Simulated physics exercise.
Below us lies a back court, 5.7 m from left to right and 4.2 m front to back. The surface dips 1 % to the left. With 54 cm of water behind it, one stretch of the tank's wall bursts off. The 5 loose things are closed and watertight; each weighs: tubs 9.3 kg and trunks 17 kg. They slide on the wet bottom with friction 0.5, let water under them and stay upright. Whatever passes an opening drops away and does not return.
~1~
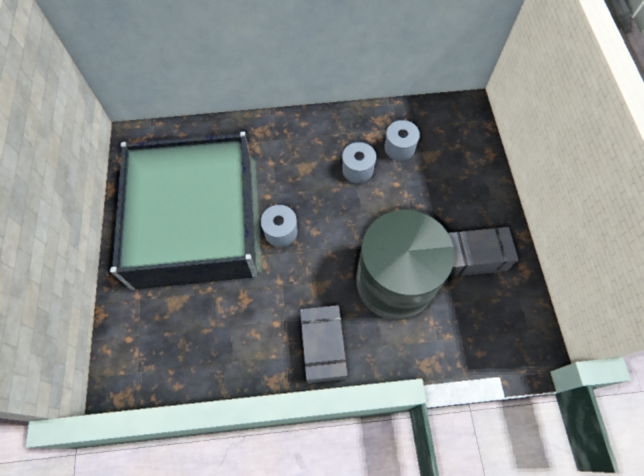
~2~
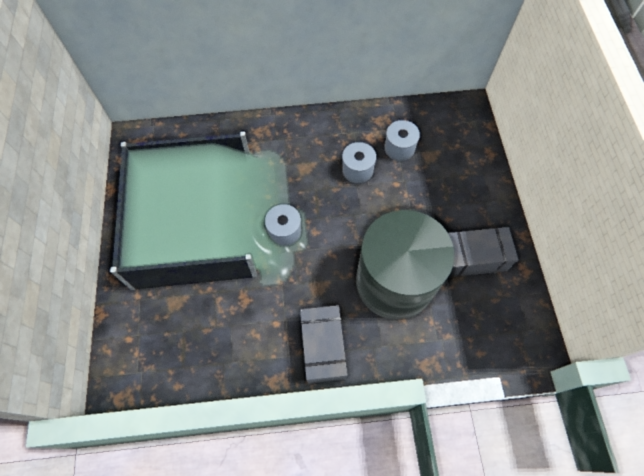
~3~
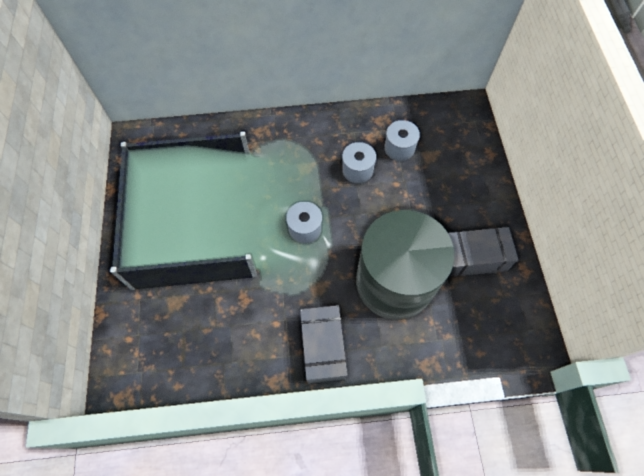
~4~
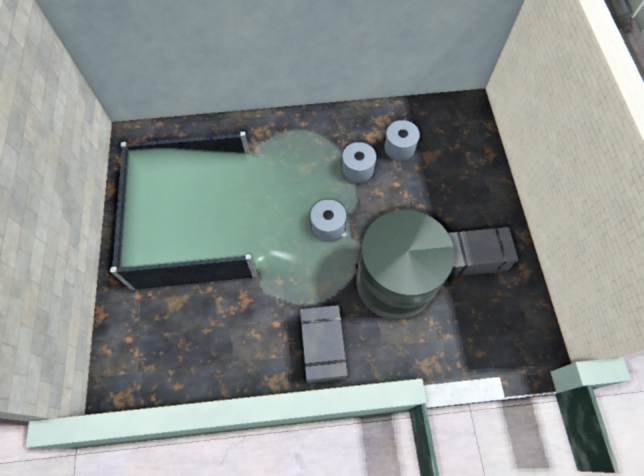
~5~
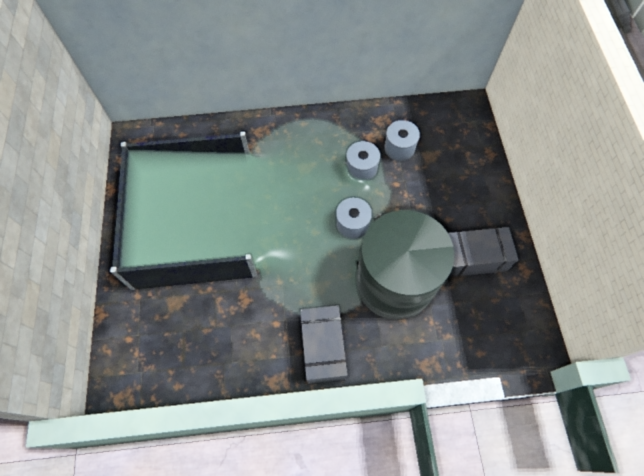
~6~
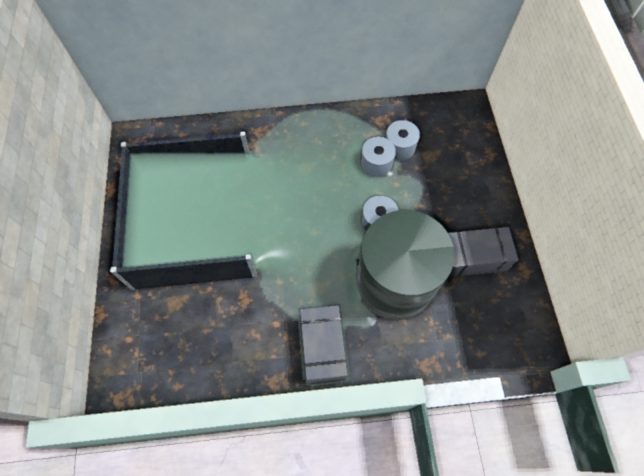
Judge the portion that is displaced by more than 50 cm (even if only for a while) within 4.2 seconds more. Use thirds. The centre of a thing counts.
It is two thirds or above.
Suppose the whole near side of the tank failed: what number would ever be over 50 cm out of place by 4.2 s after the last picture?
Then 1.
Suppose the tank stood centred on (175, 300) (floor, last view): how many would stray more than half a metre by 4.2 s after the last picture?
Then 4.
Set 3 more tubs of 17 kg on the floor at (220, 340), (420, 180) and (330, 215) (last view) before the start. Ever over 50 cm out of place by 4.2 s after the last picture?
In turn: Short of it, past it, past it.
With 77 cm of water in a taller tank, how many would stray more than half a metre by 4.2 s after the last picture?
In that case 5 of them.
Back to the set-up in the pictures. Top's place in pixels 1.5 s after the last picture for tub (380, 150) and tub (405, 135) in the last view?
Around (500, 130) and (488, 99).
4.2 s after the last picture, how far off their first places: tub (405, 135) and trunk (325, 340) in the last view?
In that order: 40 cm, 100 cm.
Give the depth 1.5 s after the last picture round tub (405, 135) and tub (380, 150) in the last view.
About 19 and 19 cm.
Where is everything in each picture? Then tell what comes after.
A tub at (279, 221), on the bottom; a tub at (360, 156), on the bottom; water covers 2.7 m2; 0 of 5 have shifted, in the first frame.
A tub at (283, 220), on the bottom, 5 cm from its start; a tub at (360, 156) rests on the ground; water covers 3.5 m2; 1 of 5 have shifted, in the second frame.
A tub at (304, 217) rests on the ground, 32 cm from its start; a tub at (360, 156) rests on the ground; 4.5 m2 under water; 1 of 5 have shifted, in the third frame.
A tub at (328, 215) rests on the ground, 63 cm from its start; a tub at (360, 156) rests on the ground; 5.8 m2 under water; 1 of 5 have shifted, in the fourth frame.
A tub at (354, 213) rests on the ground, 96 cm from its start; a tub at (364, 155) rests on the ground, 6 cm from its start; water covers 6.9 m2; 2 of 5 have shifted, in the fifth frame.
A tub at (381, 211) rests on the ground, 131 cm from its start; a tub at (379, 151) rests on the ground, 28 cm from its start; 8.0 m2 under water; 2 of 5 have shifted, in the sixth frame.
Then, 0.4 s after the last picture 2 of 5 are over 50 cm from their spots; 0 afloat.
Then, 1.5 s after the last picture 3 of 5 are over 50 cm from their spots; 3 afloat.
Then, 2.8 s after the last picture 5 of 5 are over 50 cm from their spots; 3 afloat.
Then, 4.2 s after the last picture 4 of 5 are over 50 cm from their spots, and 5 have been at some point; 3 afloat.
